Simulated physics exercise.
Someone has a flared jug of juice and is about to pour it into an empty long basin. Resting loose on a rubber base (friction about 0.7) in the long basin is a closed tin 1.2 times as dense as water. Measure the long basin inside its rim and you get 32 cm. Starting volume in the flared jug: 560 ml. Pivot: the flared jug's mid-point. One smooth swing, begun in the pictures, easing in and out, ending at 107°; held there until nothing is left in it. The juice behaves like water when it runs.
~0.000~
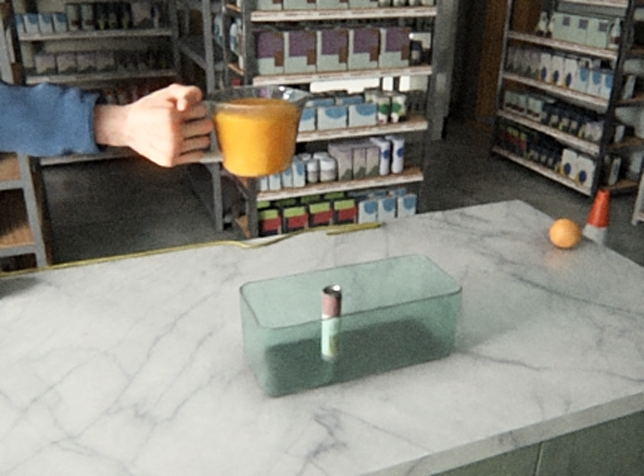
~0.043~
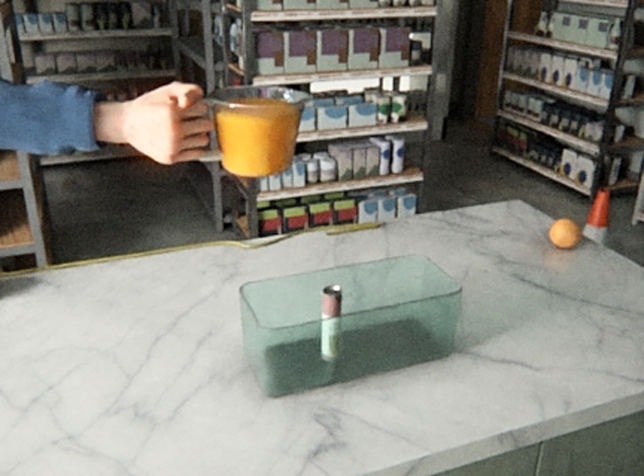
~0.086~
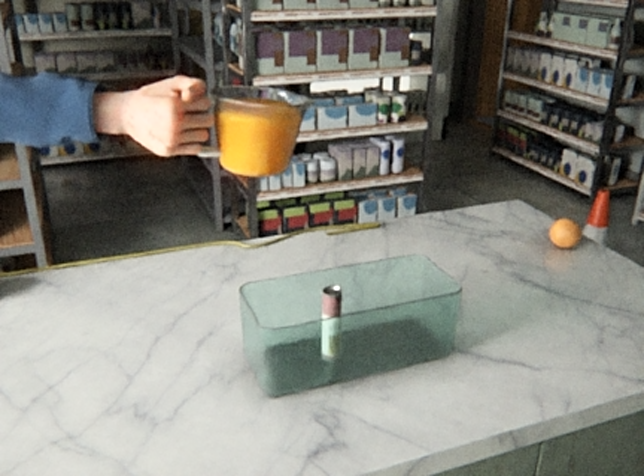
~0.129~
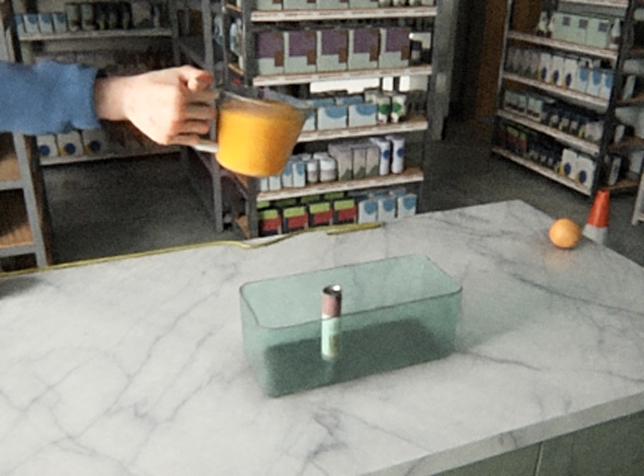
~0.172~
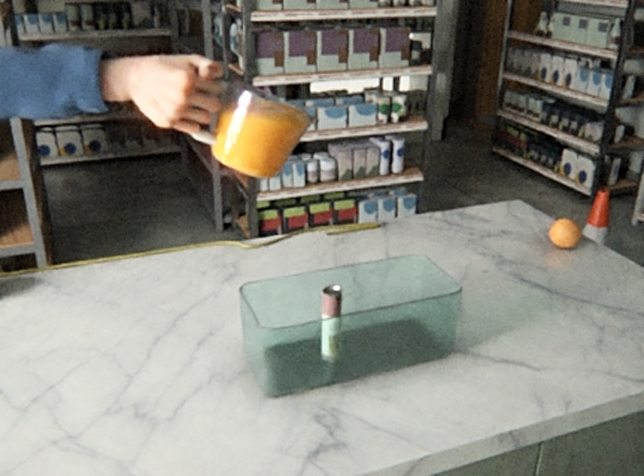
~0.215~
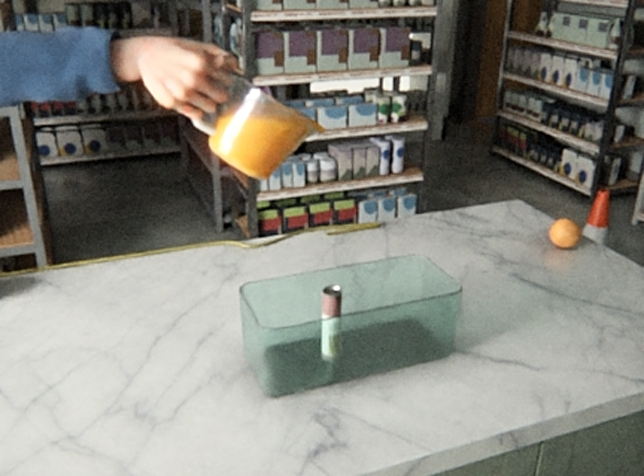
In a storeroom with stocked shelves, a hand holds a glass jug of orange juice above a long greenish basin with a small tin inside on a marble counter, then smoothly tilts the jug rightward, juice reaching its rim.
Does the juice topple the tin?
My bet is it will last.
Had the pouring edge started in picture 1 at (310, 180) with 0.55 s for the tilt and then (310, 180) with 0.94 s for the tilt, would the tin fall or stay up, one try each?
In the first try it comes down; in the second it remains standing.
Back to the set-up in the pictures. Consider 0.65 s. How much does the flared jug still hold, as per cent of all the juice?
I reckon near 3 per cent still sits there.
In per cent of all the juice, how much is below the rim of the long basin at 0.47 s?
Near 12 in a hundred.
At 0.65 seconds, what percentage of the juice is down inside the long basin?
Close to 76 in a hundred.
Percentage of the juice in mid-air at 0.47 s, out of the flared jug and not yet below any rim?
At that moment, about 58 percent.
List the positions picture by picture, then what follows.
It leans 0°; its right rim is at (312, 94); the juice meets the walls at (212, 109) and (297, 103); the long basin's rim runs from (249, 308) to (443, 272); the tin's top is at (332, 294), in the first frame.
It leans 2°; its right rim is at (313, 95); the juice meets the walls at (213, 109) and (298, 104), in the second frame.
It leans 6°; its right rim is at (315, 100); the juice meets the walls at (215, 107) and (299, 105), in the third frame.
It leans 14°; its right rim is at (318, 108); the juice meets the walls at (219, 107) and (302, 108), in the fourth frame.
It leans 24°; its right rim is at (320, 119); the juice meets the walls at (222, 111) and (310, 112), in the fifth frame.
It leans 36°; its right rim is at (319, 132); the juice meets the walls at (220, 117) and (307, 120); 3 per cent is over the edge, in the sixth frame.
By 0.47 s the tilt is 101° and 30 per cent is still to pour; the tin stands where it began.
By 0.65 s the tilt is 107° and 3 per cent is still to pour; the tin stands where it began.
By 0.84 s the tilt is 107° and 0 per cent is still to pour; the tin stands where it began.
By 1.05 s the tilt is 107° and 0 per cent is still to pour; the tin stands where it began.
At rest the tin stands where it began.
